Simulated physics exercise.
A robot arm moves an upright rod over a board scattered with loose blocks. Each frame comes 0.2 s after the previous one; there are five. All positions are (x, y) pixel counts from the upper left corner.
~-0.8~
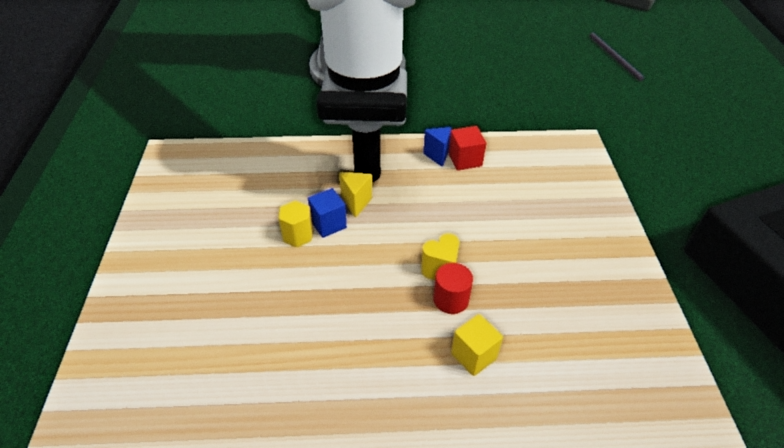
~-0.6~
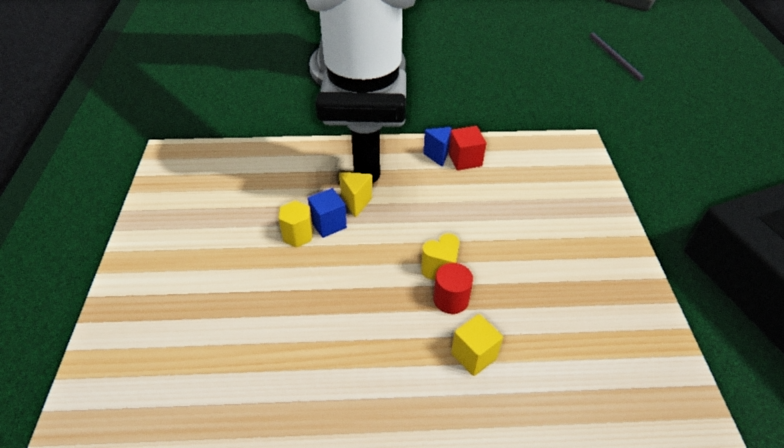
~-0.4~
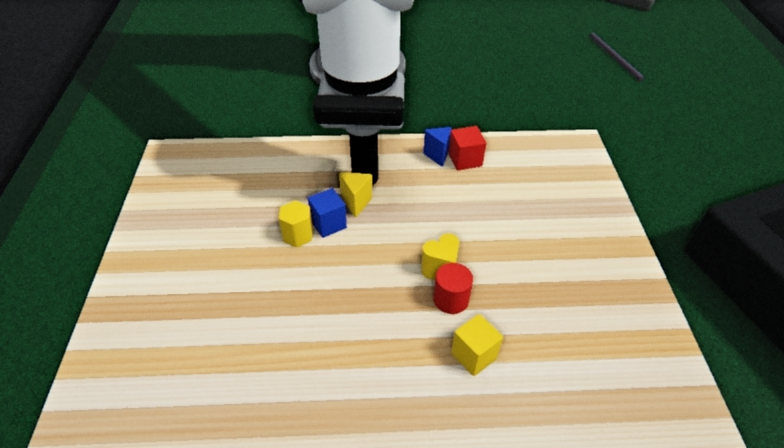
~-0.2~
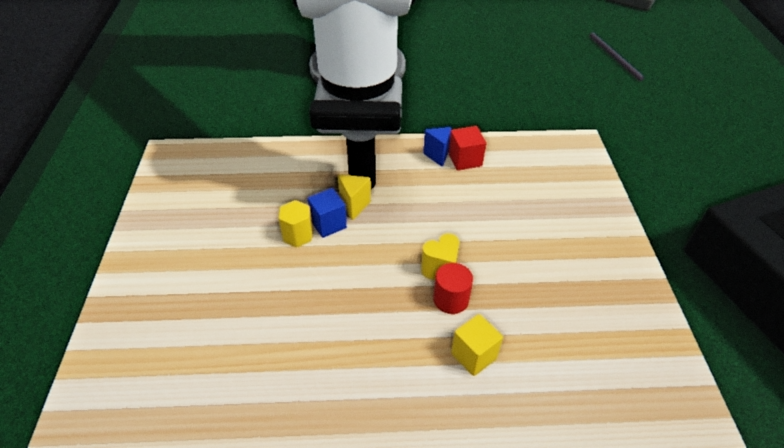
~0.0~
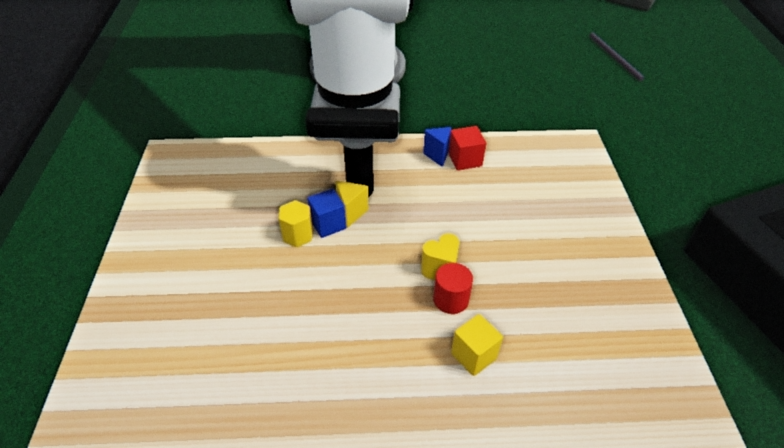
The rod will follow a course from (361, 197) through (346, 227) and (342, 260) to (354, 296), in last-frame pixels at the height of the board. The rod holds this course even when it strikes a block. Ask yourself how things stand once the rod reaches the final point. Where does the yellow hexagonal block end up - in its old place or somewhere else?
Put simply, it goes somewhere else.
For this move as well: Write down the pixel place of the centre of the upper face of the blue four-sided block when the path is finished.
For the centre of its top, I'd go with (310, 211).
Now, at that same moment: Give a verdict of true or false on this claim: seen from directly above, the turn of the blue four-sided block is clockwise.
The claim holds.
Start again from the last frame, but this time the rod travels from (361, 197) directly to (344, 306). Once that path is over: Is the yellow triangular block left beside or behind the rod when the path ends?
Yes - that is the case.
On the path given first. One third of the way, rod at (346, 220); yellow hexagonal block at (284, 214); blue four-sided block at (314, 208), turned 25° clockwise; yellow triangular block at (340, 224), turned 15° clockwise.
Two thirds of the way, rod at (341, 254); yellow hexagonal block at (279, 214); blue four-sided block at (310, 211), turned 35° clockwise; yellow triangular block at (341, 259), turned 15° anticlockwise.
At the end, rod at (353, 290); yellow hexagonal block at (279, 214); blue four-sided block at (310, 211), turned 35° clockwise; yellow triangular block at (351, 298); yellow heart block still.
